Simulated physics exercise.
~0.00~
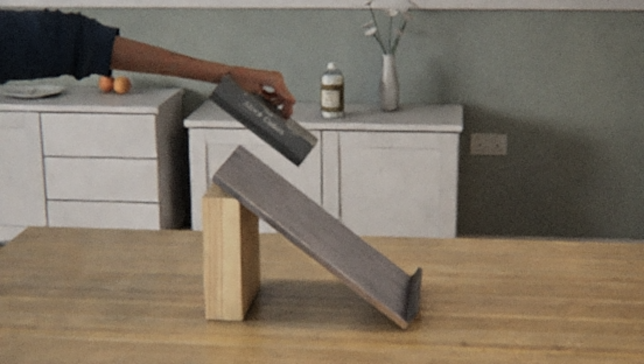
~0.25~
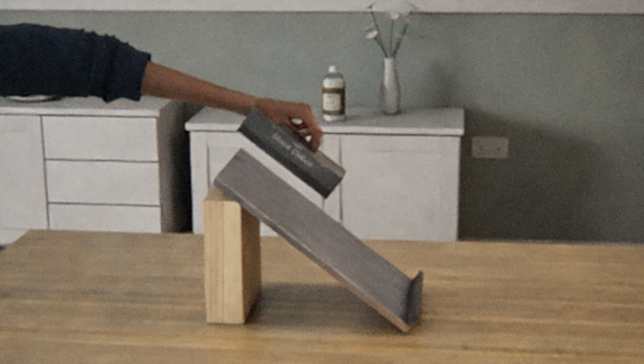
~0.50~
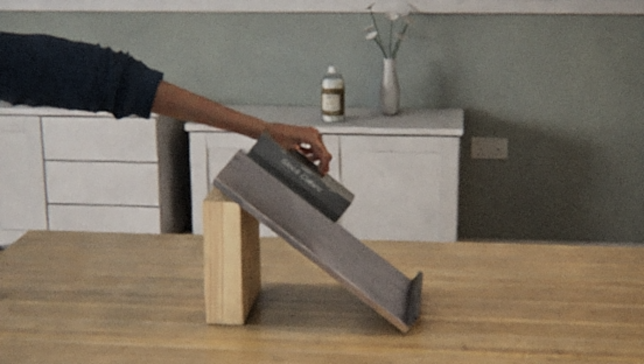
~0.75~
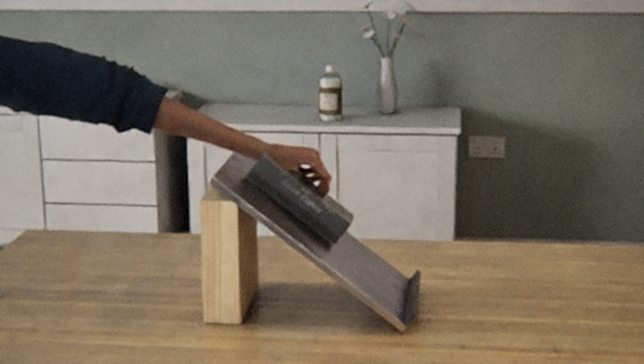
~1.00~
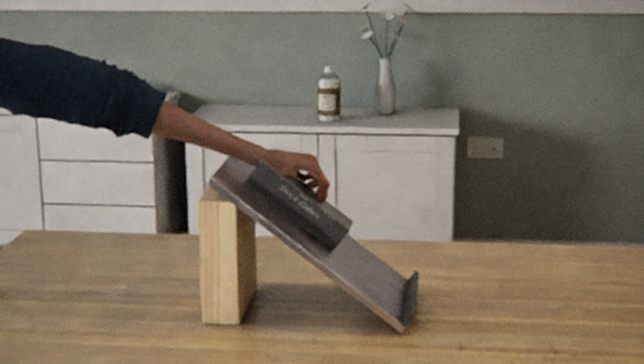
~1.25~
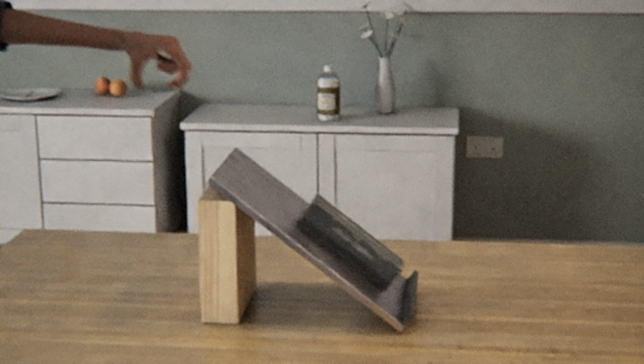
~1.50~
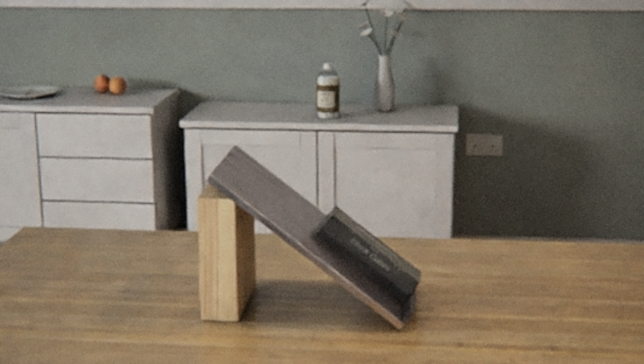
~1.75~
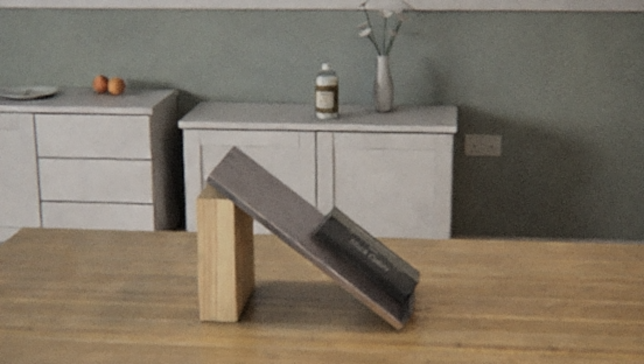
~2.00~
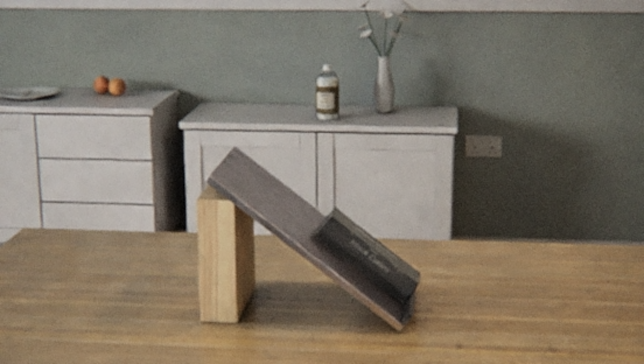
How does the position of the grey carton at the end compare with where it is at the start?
At the start the grey carton is held in a hand above the upper part of the sloping board. At the end it rests lower and further right, at the bottom of the board.
